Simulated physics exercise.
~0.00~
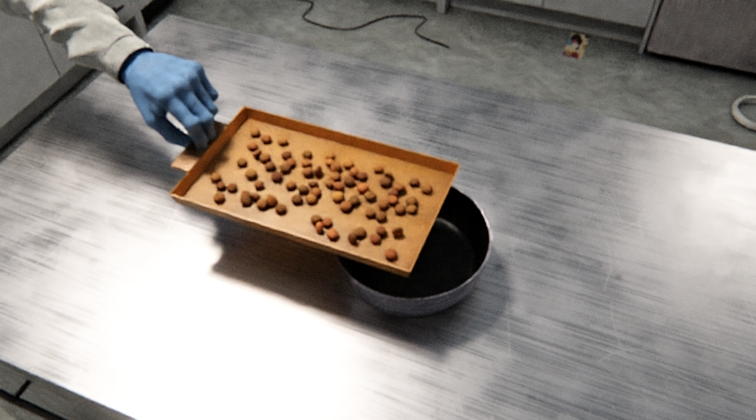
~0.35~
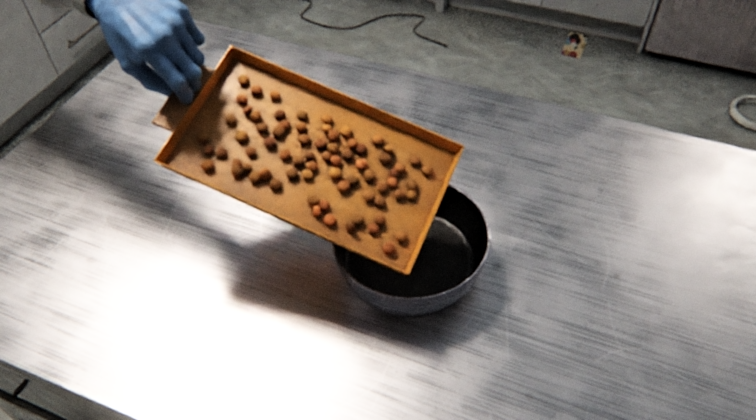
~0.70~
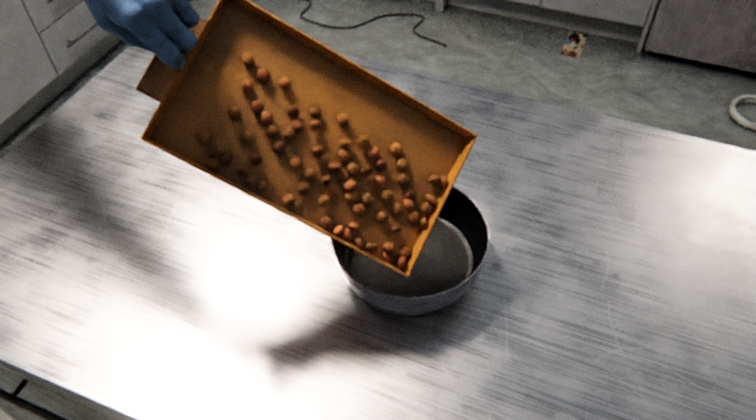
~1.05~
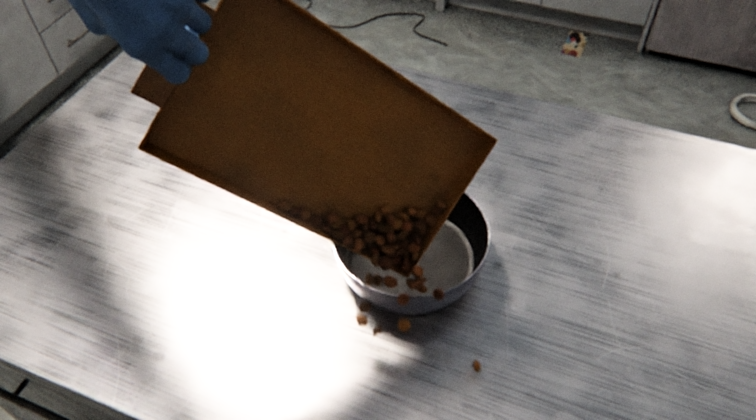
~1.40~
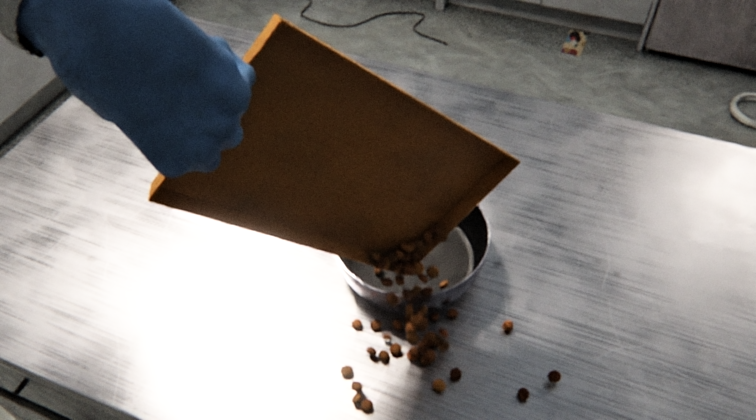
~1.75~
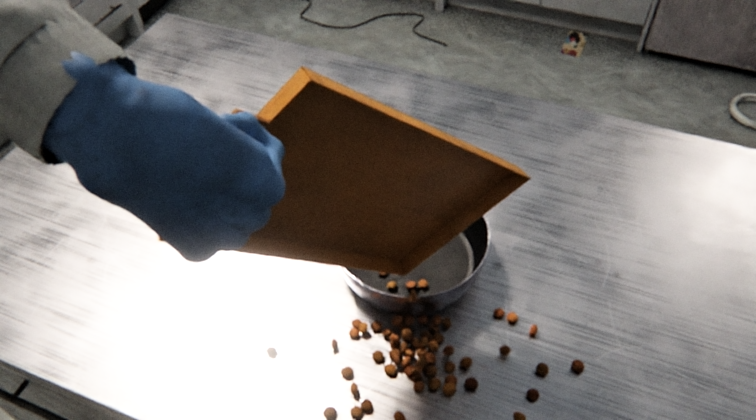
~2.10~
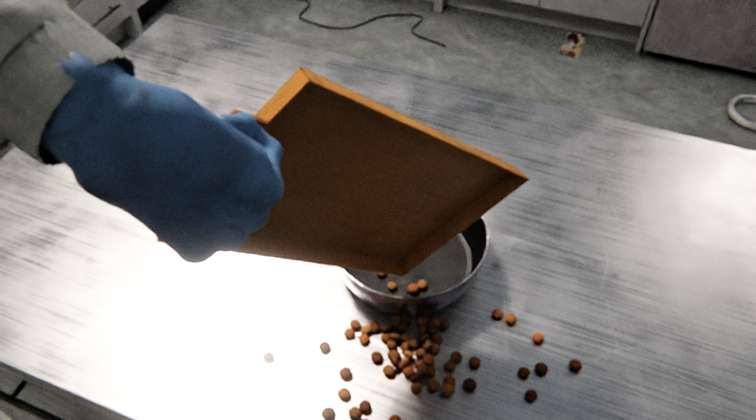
A blue-gloved hand tipped an orange-brown tray of small brown kibble pieces over a dark round pan on a metal table, tilting it steeply until the pieces slid off, and most ended up scattered on the tabletop, with only a few in the pan.
